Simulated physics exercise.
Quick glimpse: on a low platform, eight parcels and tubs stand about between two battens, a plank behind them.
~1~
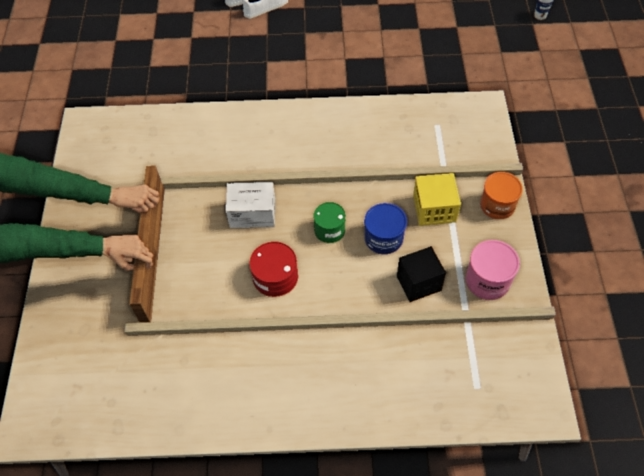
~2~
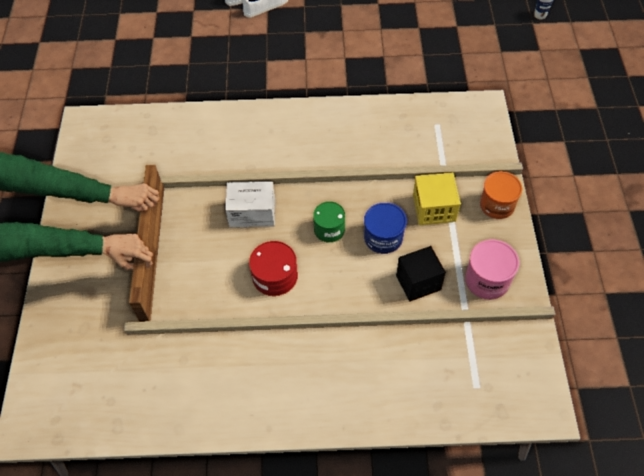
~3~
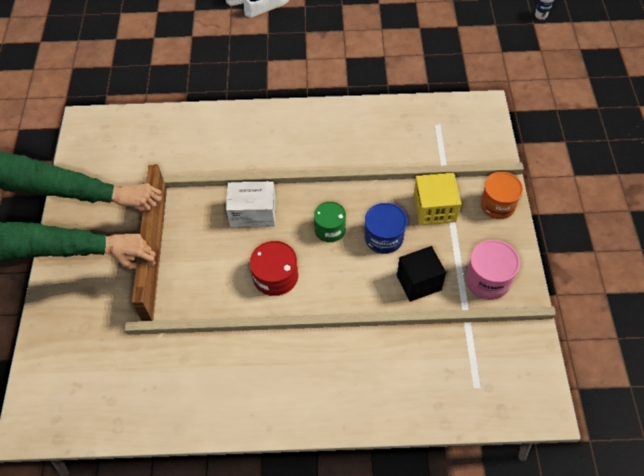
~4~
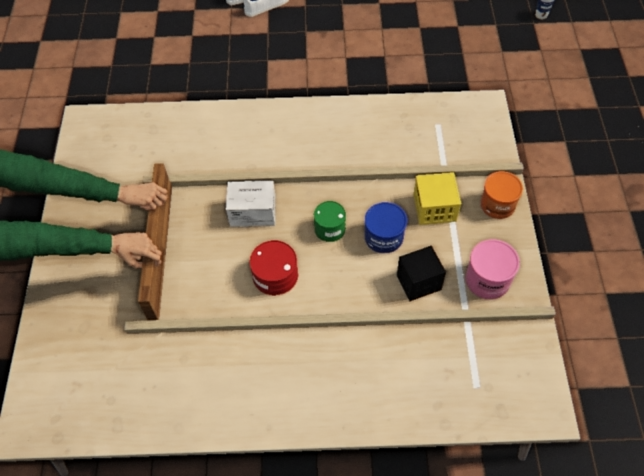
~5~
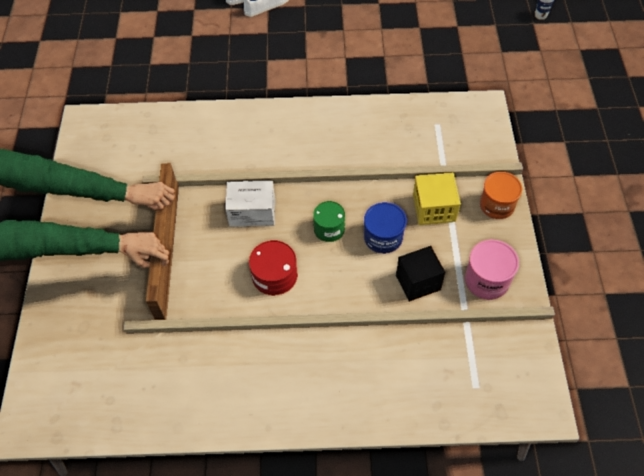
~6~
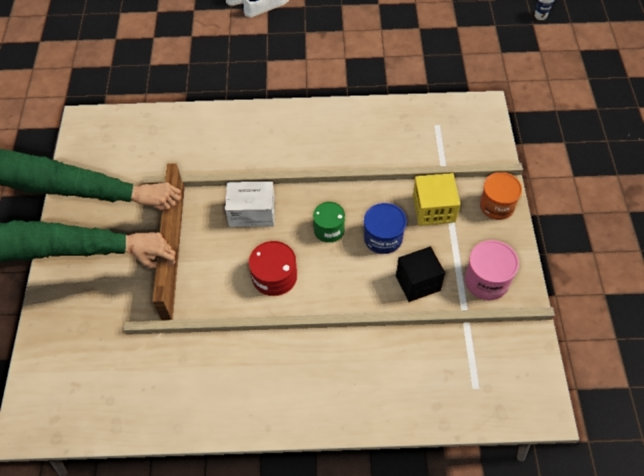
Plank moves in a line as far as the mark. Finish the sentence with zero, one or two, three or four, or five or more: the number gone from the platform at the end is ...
The number gone from the platform at the end is one or two.
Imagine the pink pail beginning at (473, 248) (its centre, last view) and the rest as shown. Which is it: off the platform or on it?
Started there, the object is not lost.
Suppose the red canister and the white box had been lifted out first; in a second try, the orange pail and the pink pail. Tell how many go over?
First 0, then 0.
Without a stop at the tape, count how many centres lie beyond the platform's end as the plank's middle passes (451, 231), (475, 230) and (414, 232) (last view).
In order, that gives 2, then 3, then 0.
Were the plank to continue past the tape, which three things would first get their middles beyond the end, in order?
Order noted: Orange pail, pink pail, yellow crate.
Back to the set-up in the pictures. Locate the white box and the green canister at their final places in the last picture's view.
Roughly at (473, 194) and at (470, 222), in that order.
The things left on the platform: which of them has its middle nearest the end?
It's the yellow crate.
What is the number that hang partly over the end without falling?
The figure is 1.
Soon after, none off yet; orange pail at rest near (500, 197); pink pail at rest near (491, 271); yellow crate at rest near (436, 200).
Then, none off yet; orange pail at rest near (501, 197); pink pail moved a little near (512, 275); yellow crate moved about its own width near (463, 197).
By the end, the number that fall off is one or two; fallen, pink pail and orange pail.
